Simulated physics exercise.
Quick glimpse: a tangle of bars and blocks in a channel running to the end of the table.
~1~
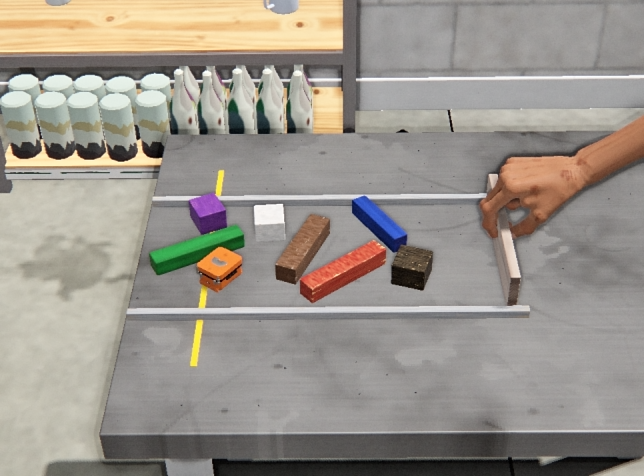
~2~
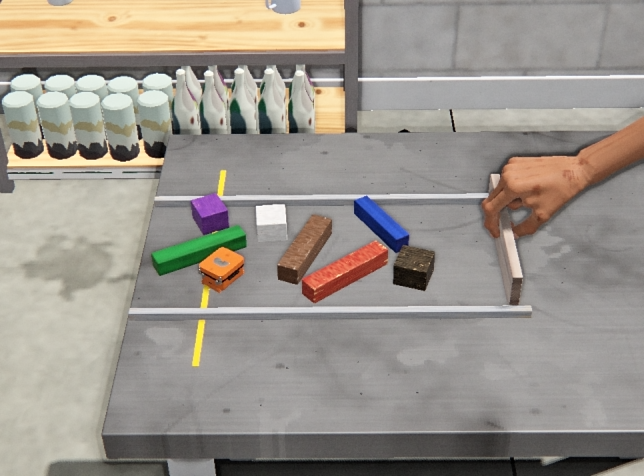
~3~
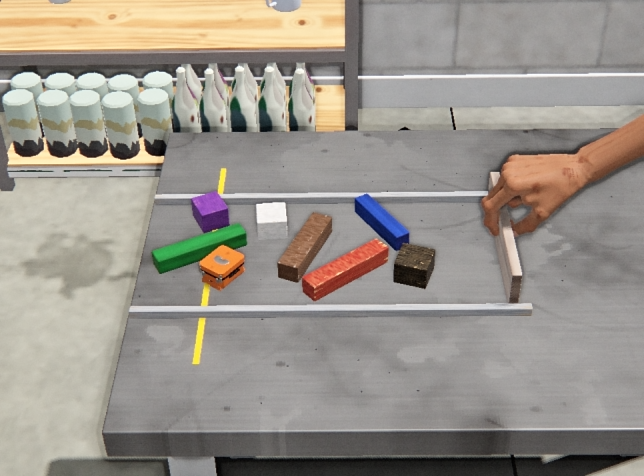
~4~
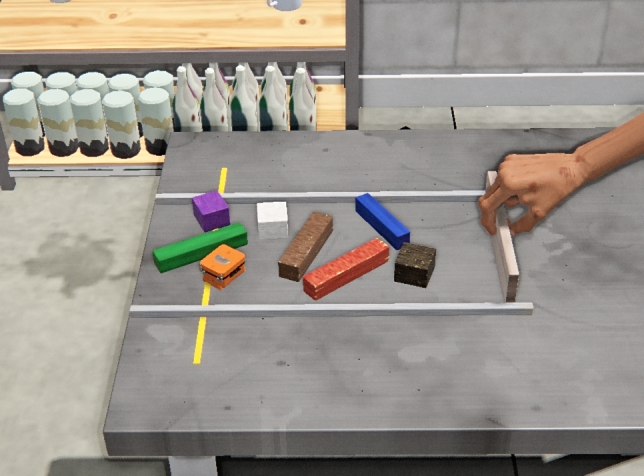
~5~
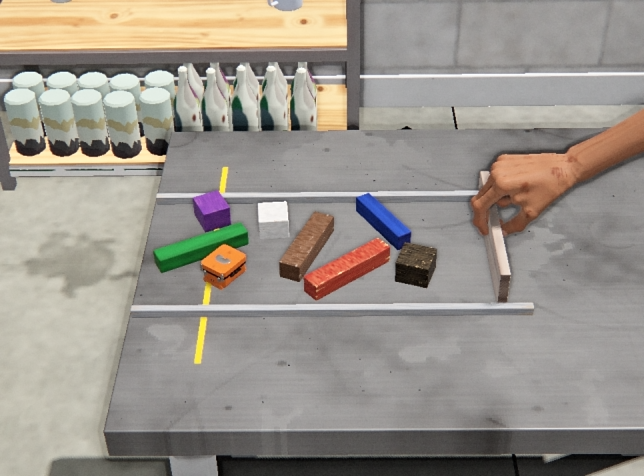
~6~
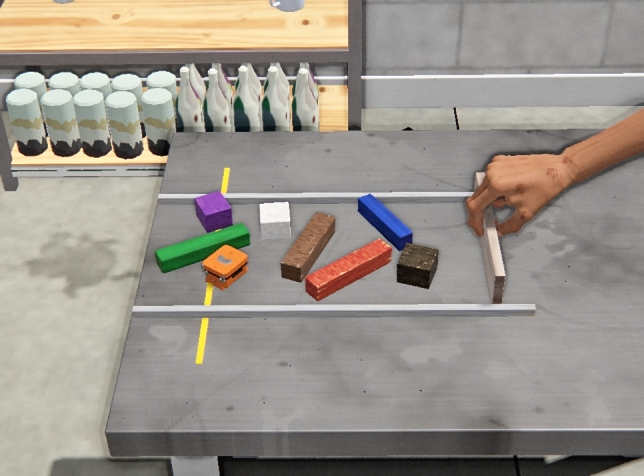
A hand holding an upright board between two rails, then sliding it slightly left toward scattered coloured blocks that stay still.
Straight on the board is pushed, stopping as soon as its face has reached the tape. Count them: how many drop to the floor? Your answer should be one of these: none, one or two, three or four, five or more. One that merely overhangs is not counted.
The count is three or four.
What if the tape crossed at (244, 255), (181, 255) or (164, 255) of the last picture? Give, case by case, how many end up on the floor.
Down on the floor: 0, 6 and 6.
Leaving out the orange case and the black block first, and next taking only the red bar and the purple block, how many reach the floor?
1 for the first case, 2 for the second.
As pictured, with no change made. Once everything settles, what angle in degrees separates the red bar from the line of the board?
It is near 30° out of line.
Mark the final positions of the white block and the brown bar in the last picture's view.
The white block stops around (171, 209); the brown bar around (168, 238).
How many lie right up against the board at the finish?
It ends up touching 2.
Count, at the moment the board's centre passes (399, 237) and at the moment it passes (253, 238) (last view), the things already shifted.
Well, it's 3 at the first one and 8 at the second.
Soon after, none off yet; green stick at rest near (203, 248); purple block at rest near (214, 212); orange case at rest near (226, 268).
After that, none off yet; green stick moving near (198, 246); purple block moving near (207, 210); orange case displaced a little near (213, 272).
In the end, the number that fall off is three or four; gone, orange case, purple block and green stick.
